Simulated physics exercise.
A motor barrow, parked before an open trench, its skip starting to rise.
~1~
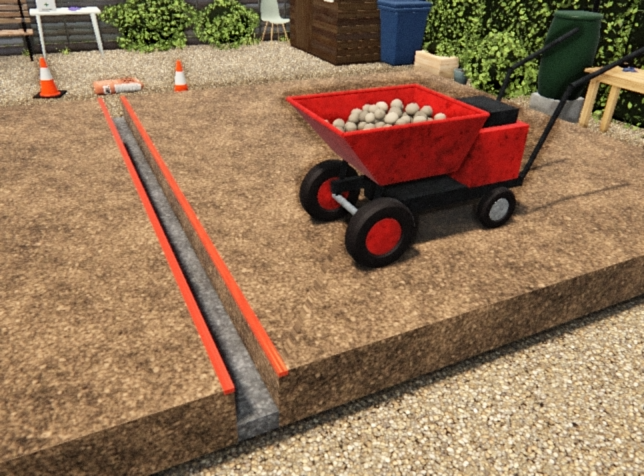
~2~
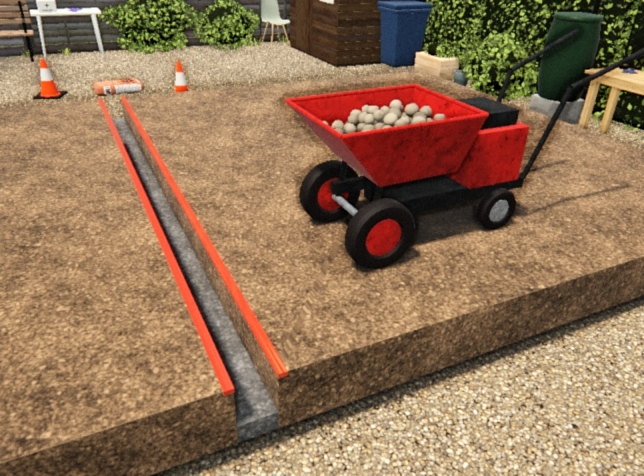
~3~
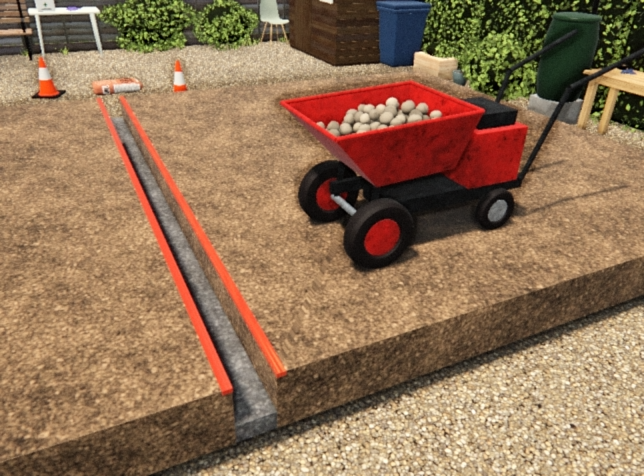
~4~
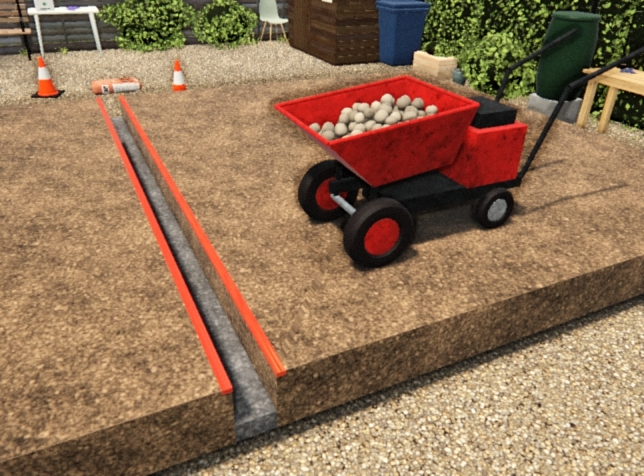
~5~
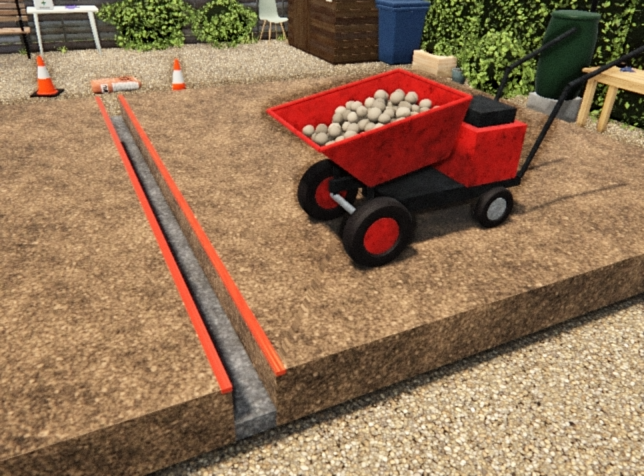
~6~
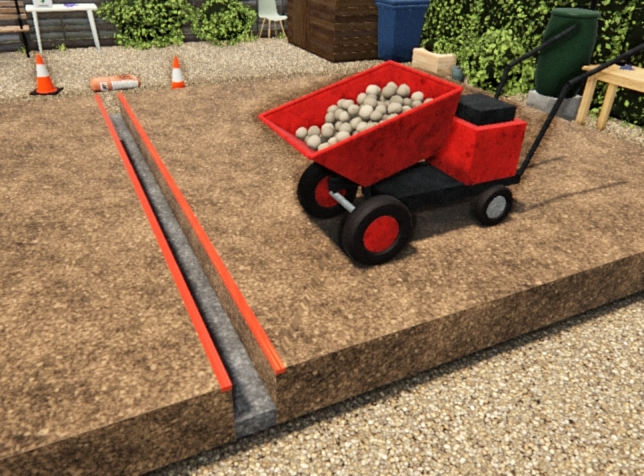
A red motor barrow with black wheels and a skip of pale river pebbles stands right of centre on a raised bed of brown soil, seen from slightly above. To its left runs a narrow, orange-edged open trench, with two traffic cones, greenery and gravel around the bed. The skip slowly tilts forward to the left, its lip dipping while the barrow stays parked.
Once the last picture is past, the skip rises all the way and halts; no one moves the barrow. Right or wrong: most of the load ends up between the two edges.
Right.
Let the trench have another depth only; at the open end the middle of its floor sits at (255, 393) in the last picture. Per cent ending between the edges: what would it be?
40 %.
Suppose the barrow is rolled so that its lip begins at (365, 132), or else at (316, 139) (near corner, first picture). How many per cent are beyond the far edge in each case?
About 0 per cent first, about 20 per cent second.
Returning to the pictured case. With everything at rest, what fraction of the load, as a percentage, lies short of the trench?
It comes to close to 20 %.
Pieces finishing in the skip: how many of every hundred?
5 %, about.
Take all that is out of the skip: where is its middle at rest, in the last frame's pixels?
Near (202, 281), more or less.
Soon after the last picture, skip tipped steeply; all in the skip.
A little later, skip tipped steeply; most in the skip; a small part short of the trench; a small part in or heaped over the trench; a stray few falling.
Later still, skip tipped right over; a small part in the skip; about a quarter short of the trench; about half in or heaped over the trench; a small part beyond it.
By the end, skip tipped right over; a small part in the skip; about a quarter short of the trench; about two thirds in or heaped over the trench; a small part beyond it.
